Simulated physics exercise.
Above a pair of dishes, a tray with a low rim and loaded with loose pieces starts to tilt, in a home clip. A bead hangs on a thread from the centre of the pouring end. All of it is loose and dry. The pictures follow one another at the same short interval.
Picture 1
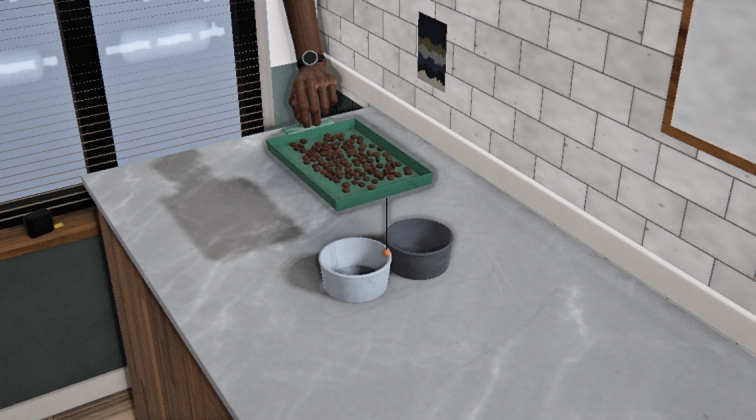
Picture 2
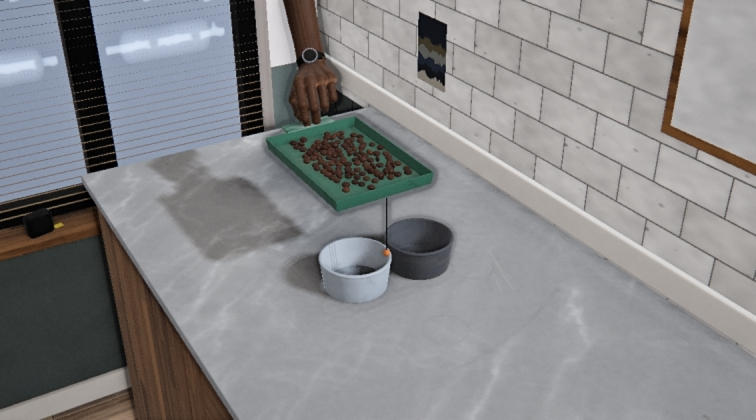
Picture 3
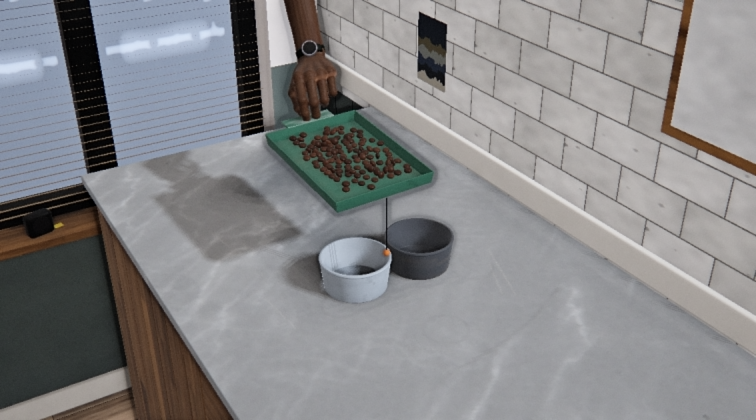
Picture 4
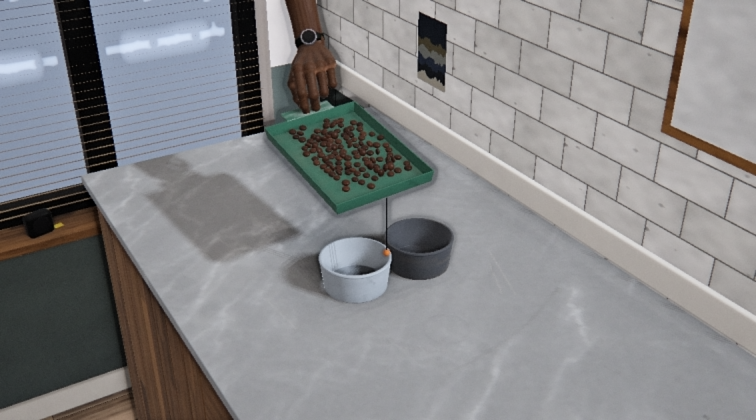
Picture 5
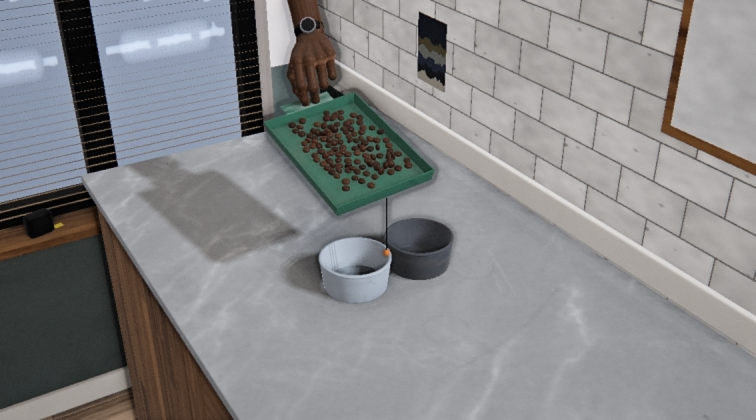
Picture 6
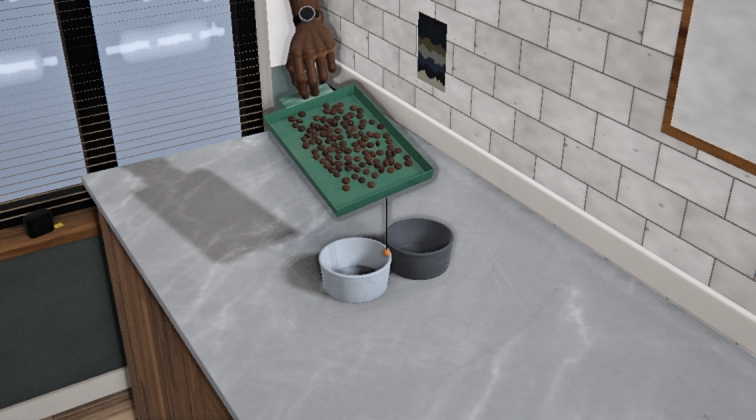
A green tray scattered with small brown pieces is held by a hand wearing a dark watch, above a grey marble-look counter seen from a raised, steady view. Beneath its near edge sit a pale dish and a darker grey one to the right, with an orange bead on a thread between them. The hand raises the far end slightly and the tray gradually tilts toward its near left corner.
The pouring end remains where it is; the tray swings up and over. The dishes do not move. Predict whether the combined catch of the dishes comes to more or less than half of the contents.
The combined catch is less than half.
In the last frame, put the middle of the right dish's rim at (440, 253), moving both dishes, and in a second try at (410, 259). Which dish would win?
One: The left-side dish. Two: The left-side dish.
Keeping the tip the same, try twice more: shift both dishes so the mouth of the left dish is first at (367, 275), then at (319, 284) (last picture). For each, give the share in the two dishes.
Trial 1: 80 percent; trial 2: 70 percent.
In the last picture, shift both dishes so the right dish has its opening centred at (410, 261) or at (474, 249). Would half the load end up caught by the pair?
For the two tries in order: Exceeding half, not as much as half.
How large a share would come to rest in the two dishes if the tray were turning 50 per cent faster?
It would come out near 10 per cent.
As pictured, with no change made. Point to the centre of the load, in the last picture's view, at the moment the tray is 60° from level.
Around (352, 187).
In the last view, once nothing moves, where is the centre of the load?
Around (354, 322), give or take.
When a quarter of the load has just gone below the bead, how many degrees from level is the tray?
Around 85° of tilt.
Soon after the last picture, tray tipped steeply; nearly all on the tray; a stray few in the air.
A little later, tray tipped right over; about a third on the tray; a stray few in the left dish; about half outside both; about a quarter in the air.
Later still, tray tipped past a quarter turn; a small part in the left dish; most outside both.
At rest, tray tipped past a quarter turn; a small part in the left dish; none in the right dish; most outside both.
